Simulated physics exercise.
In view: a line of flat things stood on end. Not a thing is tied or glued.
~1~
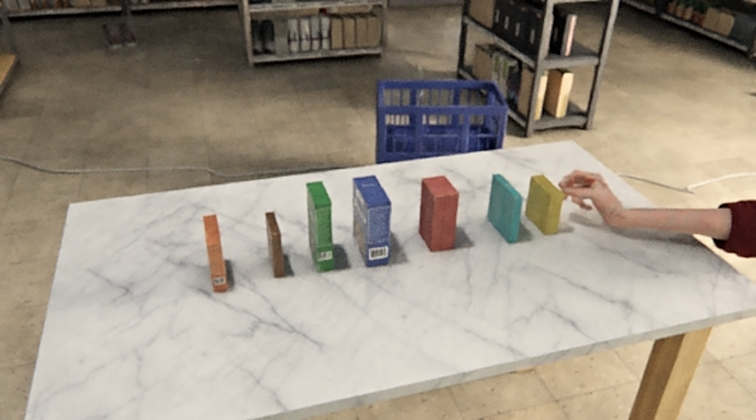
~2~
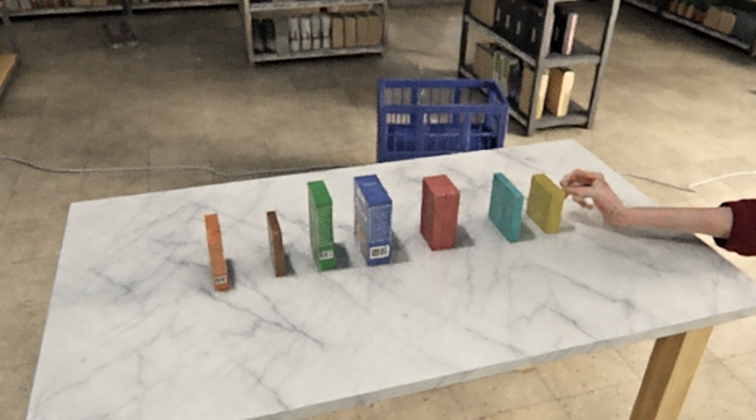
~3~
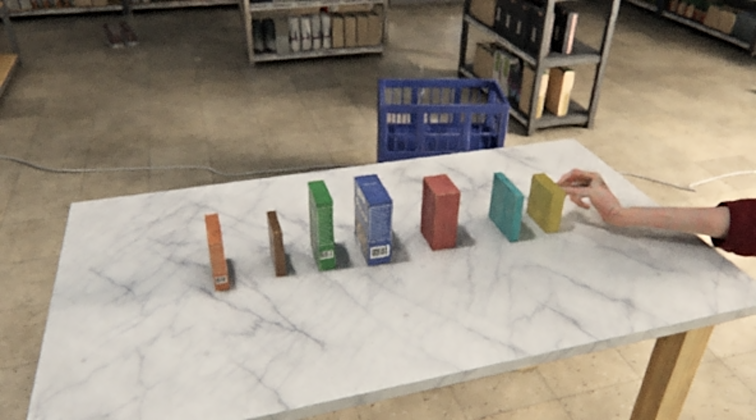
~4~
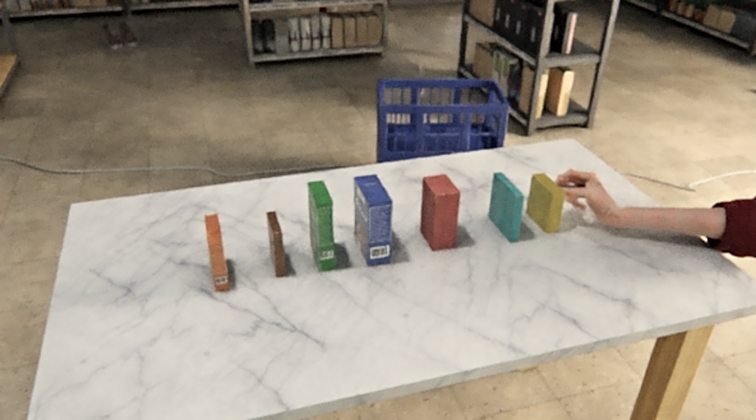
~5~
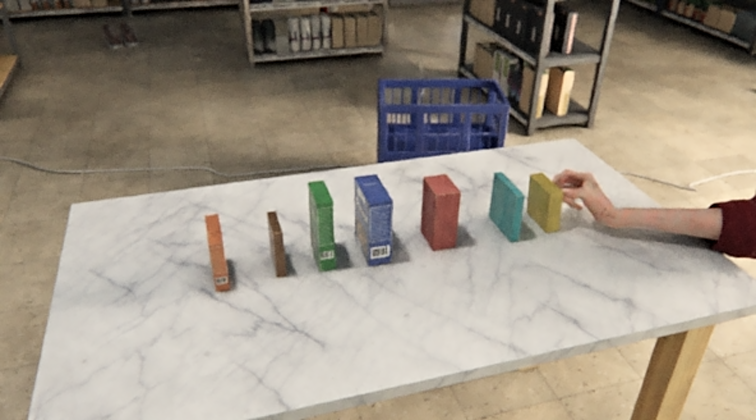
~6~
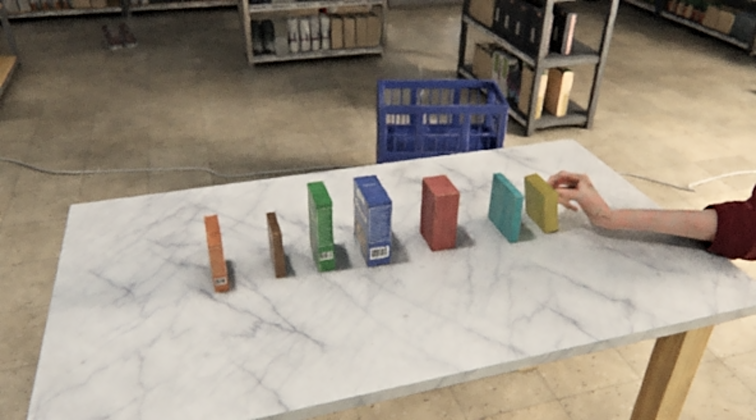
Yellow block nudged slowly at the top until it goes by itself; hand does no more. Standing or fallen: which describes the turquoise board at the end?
Ha, that one wipes out, doesn't it.
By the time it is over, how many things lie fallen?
The count is 2.
Then, 0.20 s past the last view, yellow block 31° over.
Then, 0.40 s past the last view, yellow block 69° over; turquoise board rocked 38° from its first pose near (489, 212).
Then, 0.50 s past the last view, yellow block 78° over; turquoise board on its side near (473, 230).
Finally, down or leaning hard on the table, turquoise board; the other 4 still in place. Final places as the last picture's camera would see them, turquoise board near (473, 230).
